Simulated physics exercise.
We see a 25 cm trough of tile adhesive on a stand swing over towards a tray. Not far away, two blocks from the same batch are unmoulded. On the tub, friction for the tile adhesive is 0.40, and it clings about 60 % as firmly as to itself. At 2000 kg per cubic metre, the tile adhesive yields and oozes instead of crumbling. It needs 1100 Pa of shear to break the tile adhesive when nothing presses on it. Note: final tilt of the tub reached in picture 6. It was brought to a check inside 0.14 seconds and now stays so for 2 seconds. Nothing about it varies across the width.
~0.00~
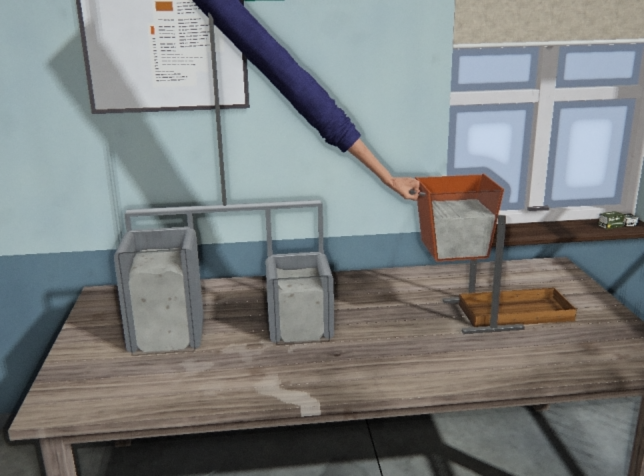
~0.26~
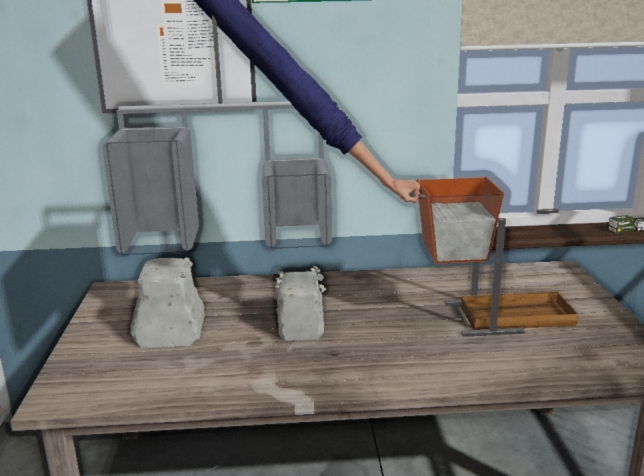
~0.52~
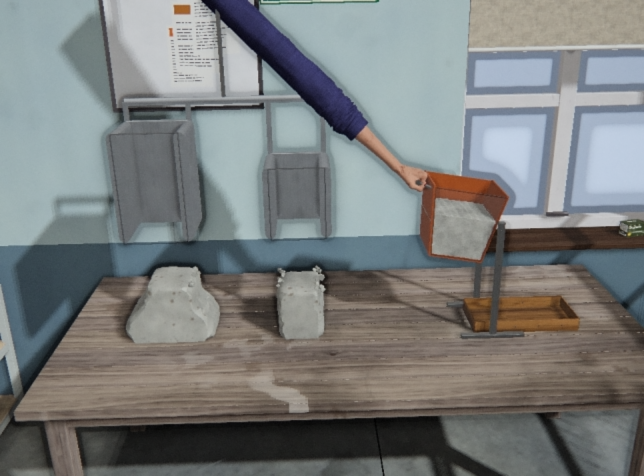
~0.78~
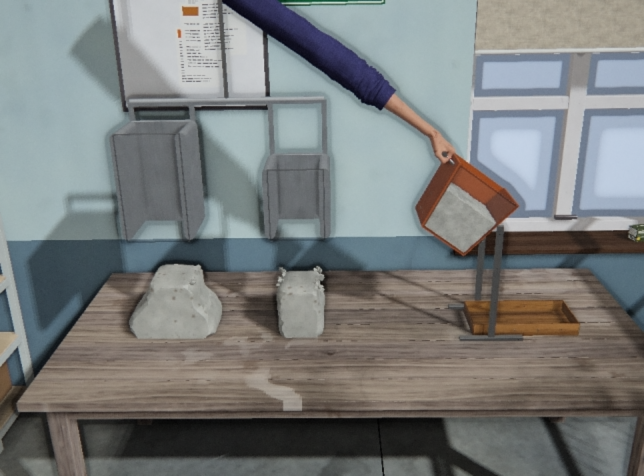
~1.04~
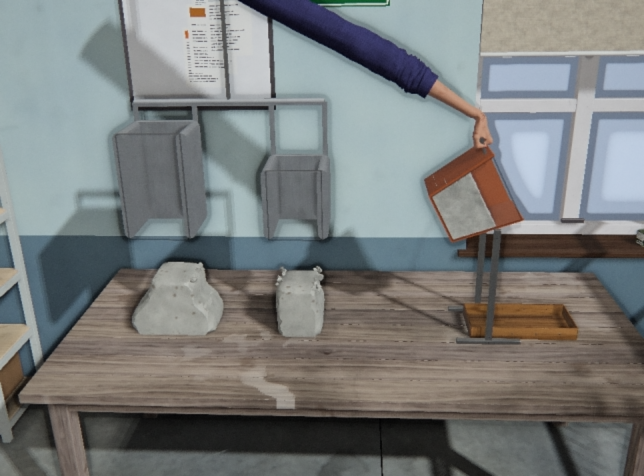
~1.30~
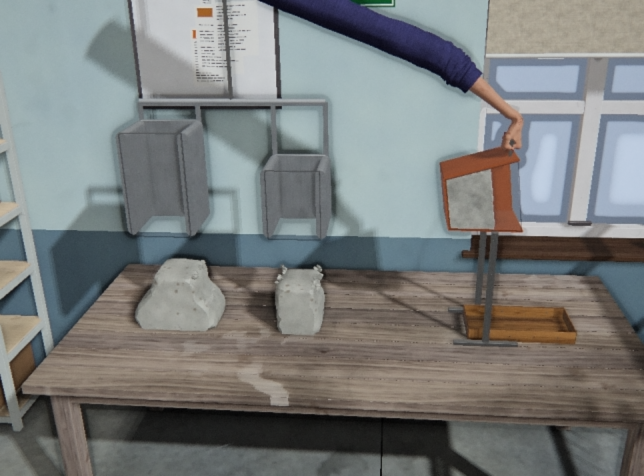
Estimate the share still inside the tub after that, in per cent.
I would say about 100 per cent.
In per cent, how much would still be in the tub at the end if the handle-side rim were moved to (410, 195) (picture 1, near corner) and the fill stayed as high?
Then near 100 % stays in the tub.
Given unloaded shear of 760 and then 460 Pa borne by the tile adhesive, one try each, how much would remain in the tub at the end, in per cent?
100 %, then 90 %.
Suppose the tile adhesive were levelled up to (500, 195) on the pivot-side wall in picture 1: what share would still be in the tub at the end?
100 %.
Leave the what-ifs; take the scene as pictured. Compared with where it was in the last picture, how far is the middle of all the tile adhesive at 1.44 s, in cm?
Close to 0 centimetres.
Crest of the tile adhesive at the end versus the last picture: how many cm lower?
The top ends up some 0 cm below its level in the last picture.
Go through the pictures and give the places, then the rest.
The first picture shows handle-side rim at (431, 193), tilt 0 degrees; top of the tile adhesive at (450, 218); blocks stand 33 cm, 21 cm (left to right).
The second picture shows handle-side rim at (431, 196), tilt 0 degrees; top of the tile adhesive at (449, 221); blocks stand 28 cm, 21 cm (left to right).
The third picture shows handle-side rim at (437, 187), tilt 10 degrees; top of the tile adhesive at (439, 214); blocks stand 24 cm, 21 cm (left to right).
The fourth picture shows handle-side rim at (461, 165), tilt 36 degrees; top of the tile adhesive at (450, 191); blocks stand 24 cm, 21 cm (left to right).
The fifth picture shows handle-side rim at (494, 157), tilt 63 degrees; top of the tile adhesive at (468, 175); blocks stand 24 cm, 21 cm (left to right).
The sixth picture shows handle-side rim at (519, 162), tilt 82 degrees; top of the tile adhesive at (487, 171); blocks stand 24 cm, 21 cm (left to right).
After 1.44 s, the tub is at 82 degrees and holds 100 %.
After 1.61 s, the tub is at 82 degrees and holds 100 %.
After 1.78 s, the tub is at 82 degrees and holds 100 %.
After 1.95 s, the tub is at 82 degrees and holds 100 %.
After 3.30 s, at the end, the tub is at 82 degrees and holds 100 %.
